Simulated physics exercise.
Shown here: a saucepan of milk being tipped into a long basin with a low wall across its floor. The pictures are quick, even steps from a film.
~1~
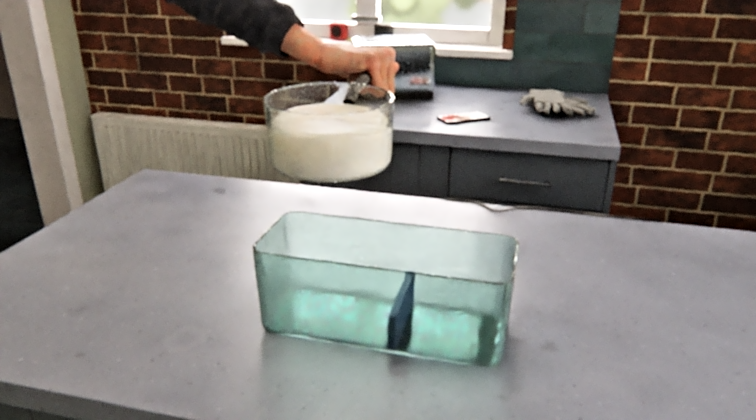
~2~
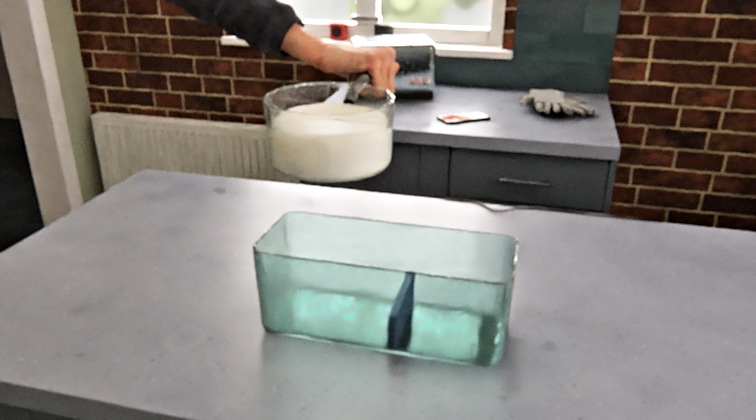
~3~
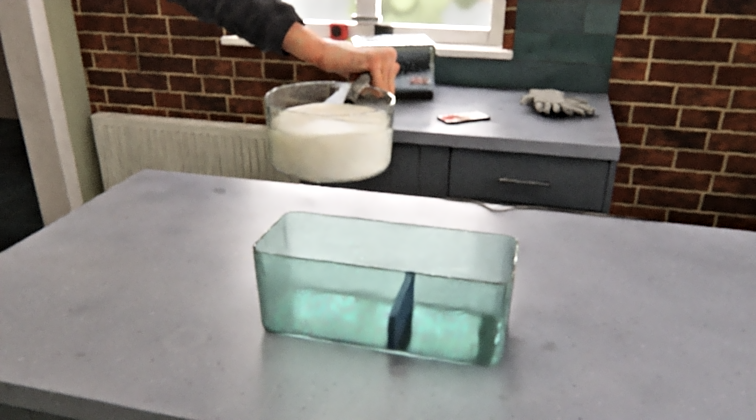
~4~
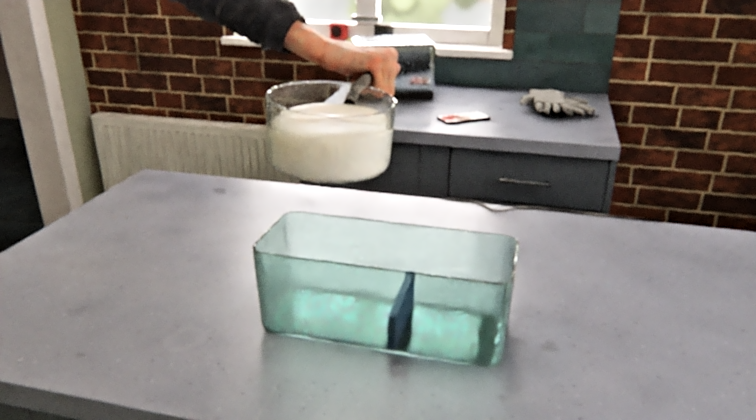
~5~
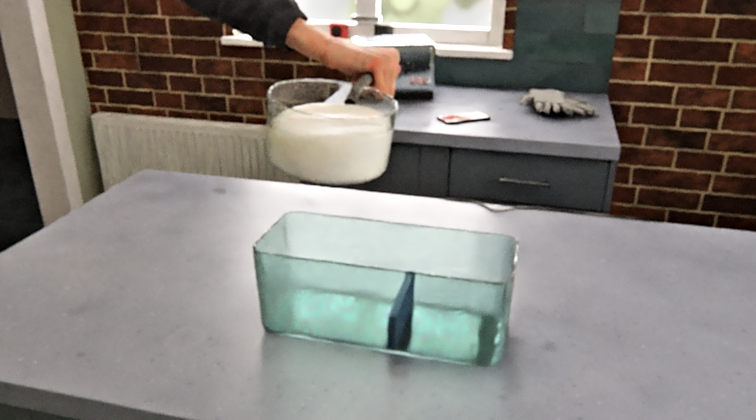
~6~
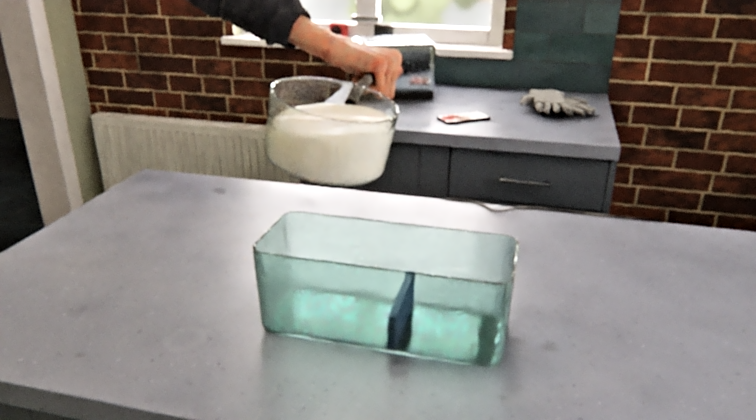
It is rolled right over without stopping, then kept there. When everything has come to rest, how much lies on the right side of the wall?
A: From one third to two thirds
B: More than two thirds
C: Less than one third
More than two thirds (B).
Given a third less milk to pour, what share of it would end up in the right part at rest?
Estimate: Around 75 per cent.
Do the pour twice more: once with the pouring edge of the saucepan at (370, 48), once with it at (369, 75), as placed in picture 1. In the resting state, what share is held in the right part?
70 %, 65 %.
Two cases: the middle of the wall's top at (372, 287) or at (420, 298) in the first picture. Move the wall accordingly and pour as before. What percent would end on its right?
Try 1: About 95 percent; try 2: About 60 percent.
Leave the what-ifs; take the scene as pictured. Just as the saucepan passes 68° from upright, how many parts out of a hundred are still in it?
My estimate is close to 60 percent remaining.
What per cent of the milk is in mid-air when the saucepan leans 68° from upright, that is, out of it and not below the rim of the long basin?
About 30 per cent.
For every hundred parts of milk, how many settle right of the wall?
Estimate: Some 80 per cent.
A moment on, the tilt is 68° and 62 per cent is still to pour, 0 is left of the wall and 9 right of it.
Next, the tilt is 106° and 9 per cent is still to pour, 7 is left of the wall and 74 right of it.
Then the tilt is 117° and 0 per cent is still to pour, 20 is left of the wall and 79 right of it.
Later the tilt is 117° and 0 per cent is still to pour, 21 is left of the wall and 78 right of it.
Finally, 21 per cent lies left of the wall, 78 right of it and 0 outside.
